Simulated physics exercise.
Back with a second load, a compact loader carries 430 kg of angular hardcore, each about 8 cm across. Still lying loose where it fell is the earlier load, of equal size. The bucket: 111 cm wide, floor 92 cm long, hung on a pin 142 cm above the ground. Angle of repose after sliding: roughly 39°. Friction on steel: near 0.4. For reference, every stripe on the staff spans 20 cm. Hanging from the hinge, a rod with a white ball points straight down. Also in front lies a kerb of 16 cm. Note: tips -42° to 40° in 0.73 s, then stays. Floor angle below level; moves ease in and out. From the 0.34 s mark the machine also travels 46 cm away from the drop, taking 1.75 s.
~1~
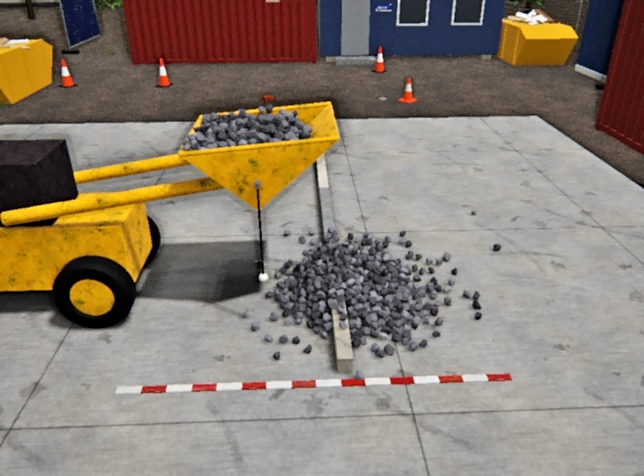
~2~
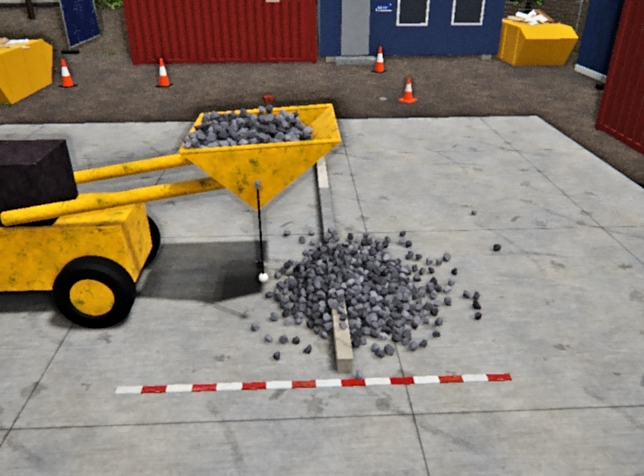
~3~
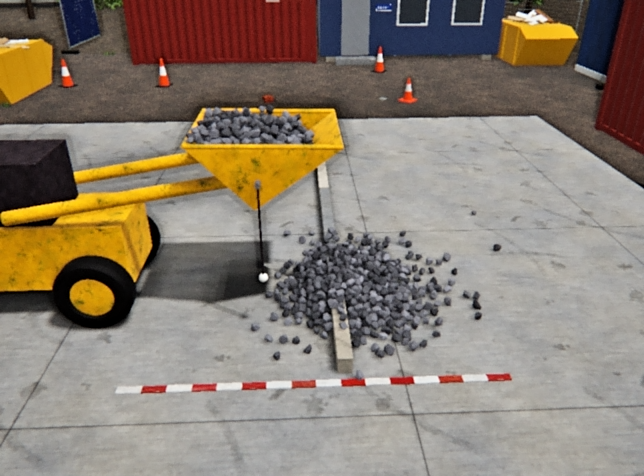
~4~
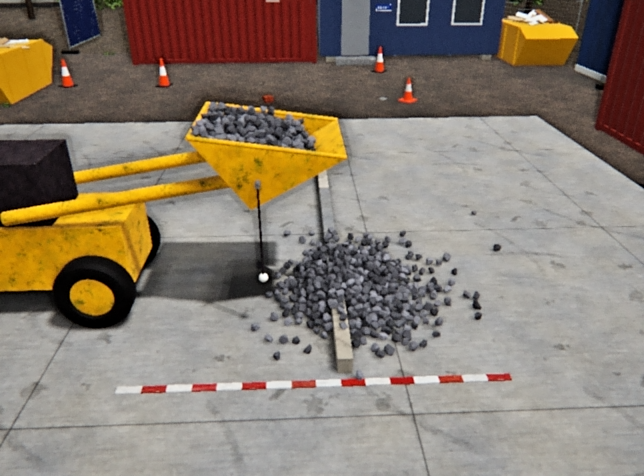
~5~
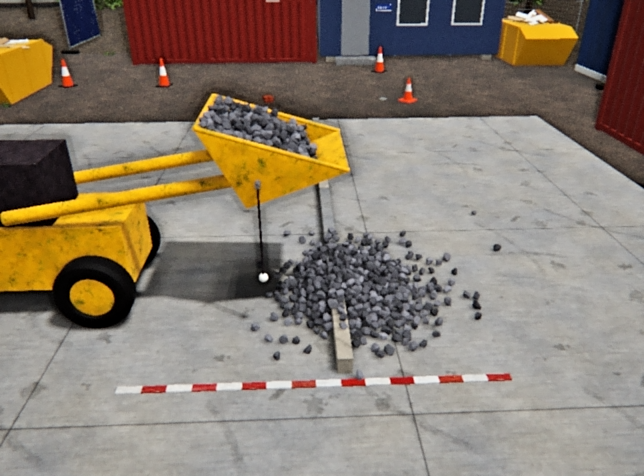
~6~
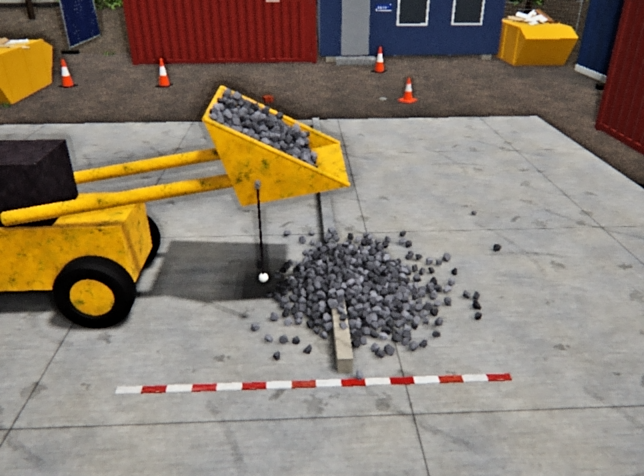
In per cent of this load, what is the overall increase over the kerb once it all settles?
49 out of 100, about.
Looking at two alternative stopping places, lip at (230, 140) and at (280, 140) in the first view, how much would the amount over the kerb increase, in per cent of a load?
The first position would add some 0 per cent, the second some 0.
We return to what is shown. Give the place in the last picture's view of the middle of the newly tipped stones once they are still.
Their centre rests close to (337, 275).
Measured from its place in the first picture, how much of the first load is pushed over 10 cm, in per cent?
The answer is about 10 per cent.
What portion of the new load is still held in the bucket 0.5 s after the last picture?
70 % still inside.
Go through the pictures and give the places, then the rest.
The first picture shows lip at (339, 138), floor tilted -42°, highest stones at (257, 115). The earlier load is highest near (341, 262), 29 cm above ground level, 36 % on this side of the kerb, 64 % over the kerb.
In the second picture, the bucket is at -40°, its lip at (340, 141); the top of the load is at (255, 117).
In the third picture, the bucket is at -36°, its lip at (343, 147); the top of the load is at (245, 114).
In the fourth picture, the bucket is at -29°, its lip at (347, 158); the top of the load is at (224, 111).
The fifth picture shows lip at (349, 171), floor tilted -20°, highest stones at (225, 105).
In the sixth picture, the bucket is at -10°, its lip at (349, 185); the top of the load is at (228, 100).
Then, 0.2 s after the last picture the floor is at 28°; in per cent of one load, 100 in the bucket, 37 on this side of the kerb, 64 over the kerb; the foremost stones are at (471, 272).
Then, 0.5 s after the last picture the floor is at 40°; in per cent of one load, 72 in the bucket, 63 on this side of the kerb, 65 over the kerb; the foremost stones are at (471, 272).
Then, 2.2 s after the last picture the floor is at 40°; in per cent of one load, 0 in the bucket, 88 on this side of the kerb, 113 over the kerb; the foremost stones are at (486, 273).
Then, 5.0 s after the last picture the floor is at 40°; in per cent of one load, 0 in the bucket, 88 on this side of the kerb, 113 over the kerb; the foremost stones are at (486, 273). Net gain over the kerb, 49.
